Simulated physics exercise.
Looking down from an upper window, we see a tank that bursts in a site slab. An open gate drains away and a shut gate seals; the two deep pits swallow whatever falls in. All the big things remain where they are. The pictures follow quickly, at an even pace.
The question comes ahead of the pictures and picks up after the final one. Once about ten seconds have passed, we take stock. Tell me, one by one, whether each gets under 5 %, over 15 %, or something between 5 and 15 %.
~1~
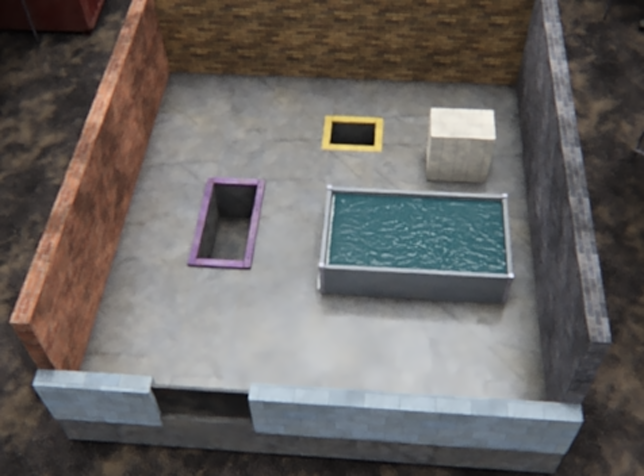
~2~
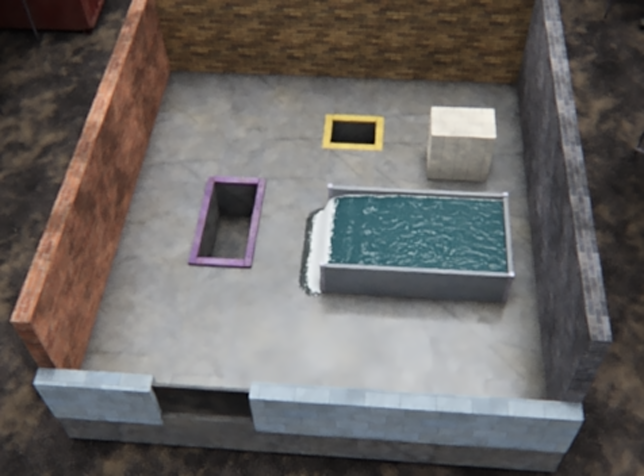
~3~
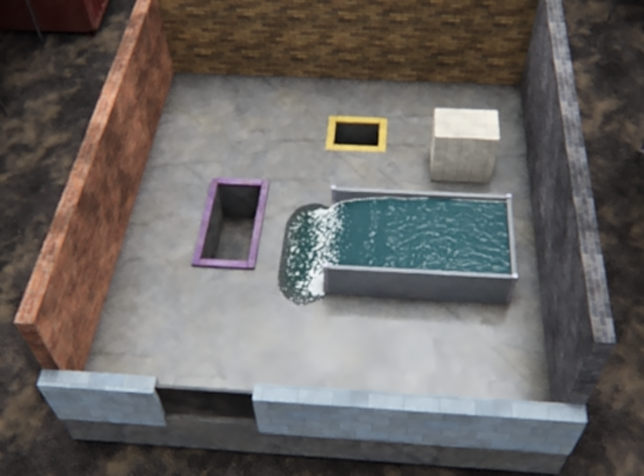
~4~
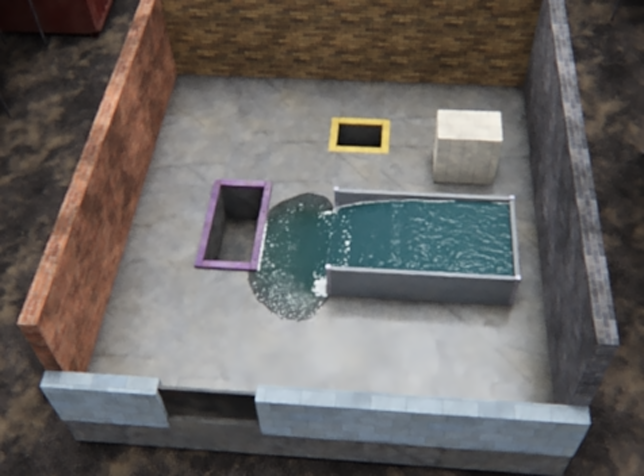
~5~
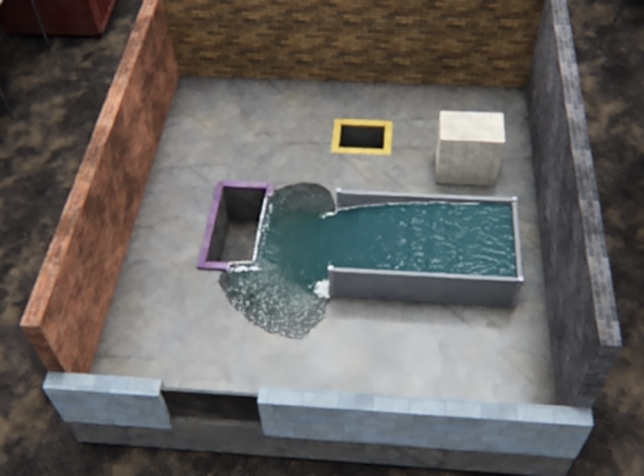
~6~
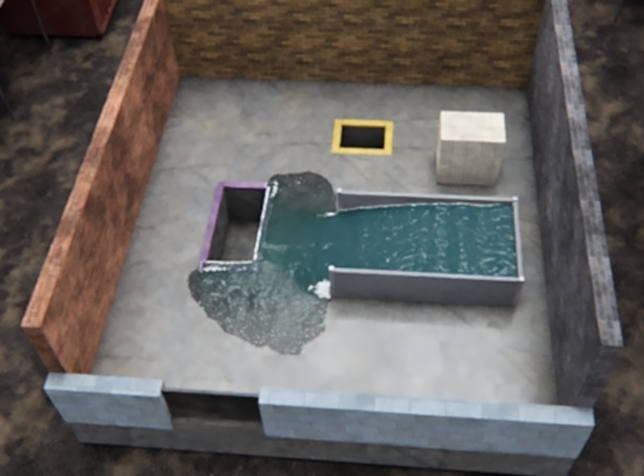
At the end, the gate ends up with a share that stays below five per cent; the yellow pit ends up with a share that stays below five per cent; the purple pit ends up with a share topping fifteen per cent.
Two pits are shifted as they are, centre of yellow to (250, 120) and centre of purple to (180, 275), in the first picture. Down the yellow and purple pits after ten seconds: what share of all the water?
Log, per cent - yellow: 10, purple: 40.
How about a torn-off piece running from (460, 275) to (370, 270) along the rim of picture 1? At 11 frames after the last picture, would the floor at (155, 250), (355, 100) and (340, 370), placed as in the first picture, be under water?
The first would be still unwetted, the second still unwetted and the third drenched.
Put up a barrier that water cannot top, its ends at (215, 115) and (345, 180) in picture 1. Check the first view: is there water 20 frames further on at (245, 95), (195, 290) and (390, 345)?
Taken in turn, the three points are unsoaked, soaked and unsoaked.
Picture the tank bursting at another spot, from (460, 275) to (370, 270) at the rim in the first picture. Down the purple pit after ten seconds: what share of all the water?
Purple takes 2 in a hundred.
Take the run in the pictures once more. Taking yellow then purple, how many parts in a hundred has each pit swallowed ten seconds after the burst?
Roughly 2 per cent, then 44 per cent.
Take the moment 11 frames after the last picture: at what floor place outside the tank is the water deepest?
I'd put it around (84, 399).
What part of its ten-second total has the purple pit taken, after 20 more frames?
Around 85 percent.
A moment on, water covers 20 % of the floor; the gate 0 %, the yellow pit 0 %, the purple pit 12 %.
Next, water covers 30 % of the floor; the gate 0 %, the yellow pit 0 %, the purple pit 23 %.
Then, water covers 35 % of the floor; the gate 0 %, the yellow pit 0 %, the purple pit 36 %.
Later, water covers 60 % of the floor; the gate 0 %, the yellow pit 0 %, the purple pit 43 %.
In the end, water covers 75 % of the floor; the gate 0 %, the yellow pit 1 %, the purple pit 44 %.
